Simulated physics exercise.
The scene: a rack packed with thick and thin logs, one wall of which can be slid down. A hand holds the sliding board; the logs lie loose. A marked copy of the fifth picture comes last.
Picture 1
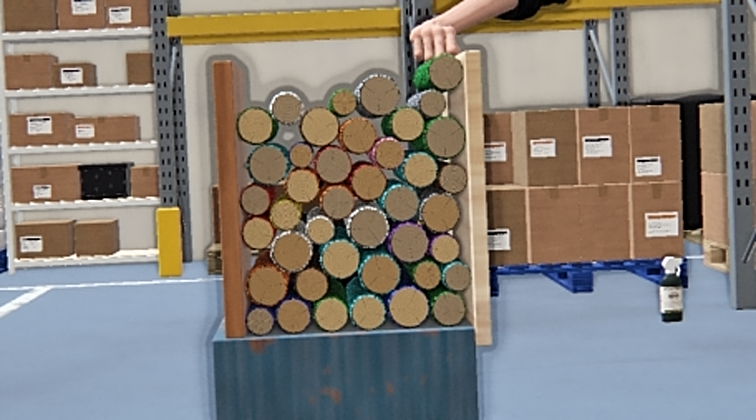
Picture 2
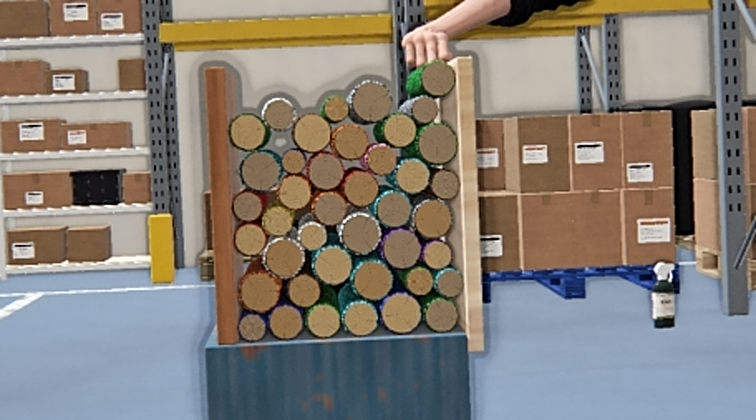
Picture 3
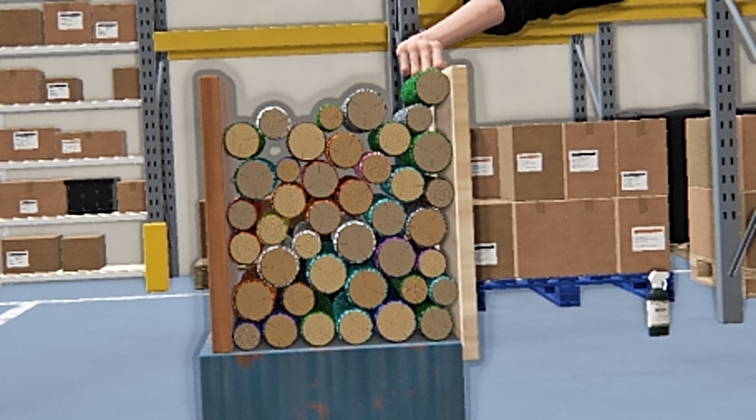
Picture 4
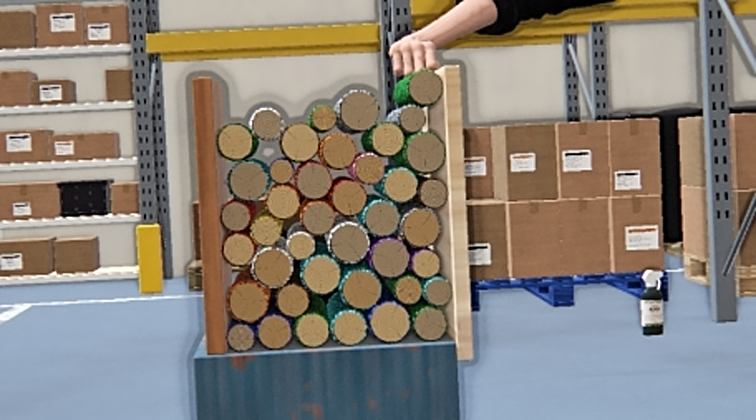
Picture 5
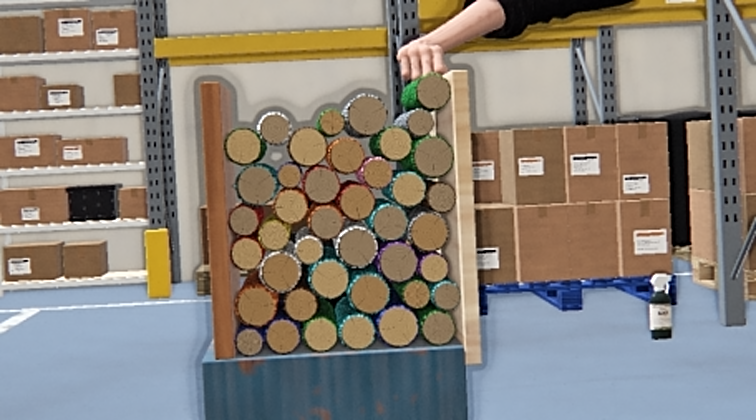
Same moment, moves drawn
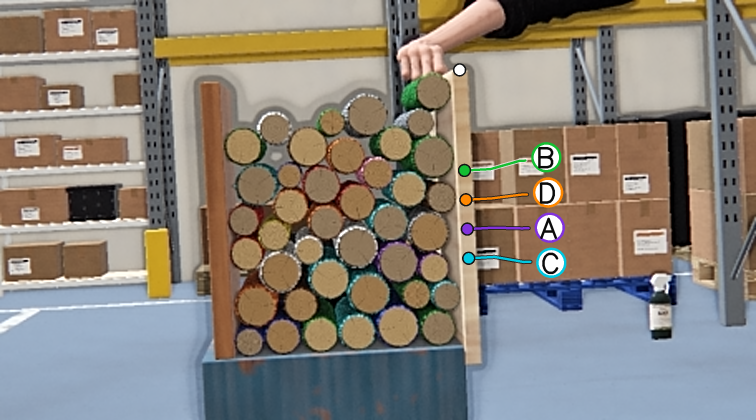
Stacked logs resting between two upright boards in a warehouse as a hand grips the right board, the view drifting slightly.
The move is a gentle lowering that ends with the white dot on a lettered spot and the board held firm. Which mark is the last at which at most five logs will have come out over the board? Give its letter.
No lower than D.
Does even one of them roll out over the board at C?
Yes, at C.
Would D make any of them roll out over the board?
Yes.
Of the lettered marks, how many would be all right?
The number is two.
On the marked copy, A at (467, 229); B at (464, 170); C at (469, 258); D at (466, 199); the white dot at (460, 70).
With D. Early on, top of the board (453, 129).
Further on, top of the board (457, 196).
At the end, top of the board (457, 200), five out over the board.
As for the rest, A more than five out over the board; B one out over the board; C more than five out over the board.
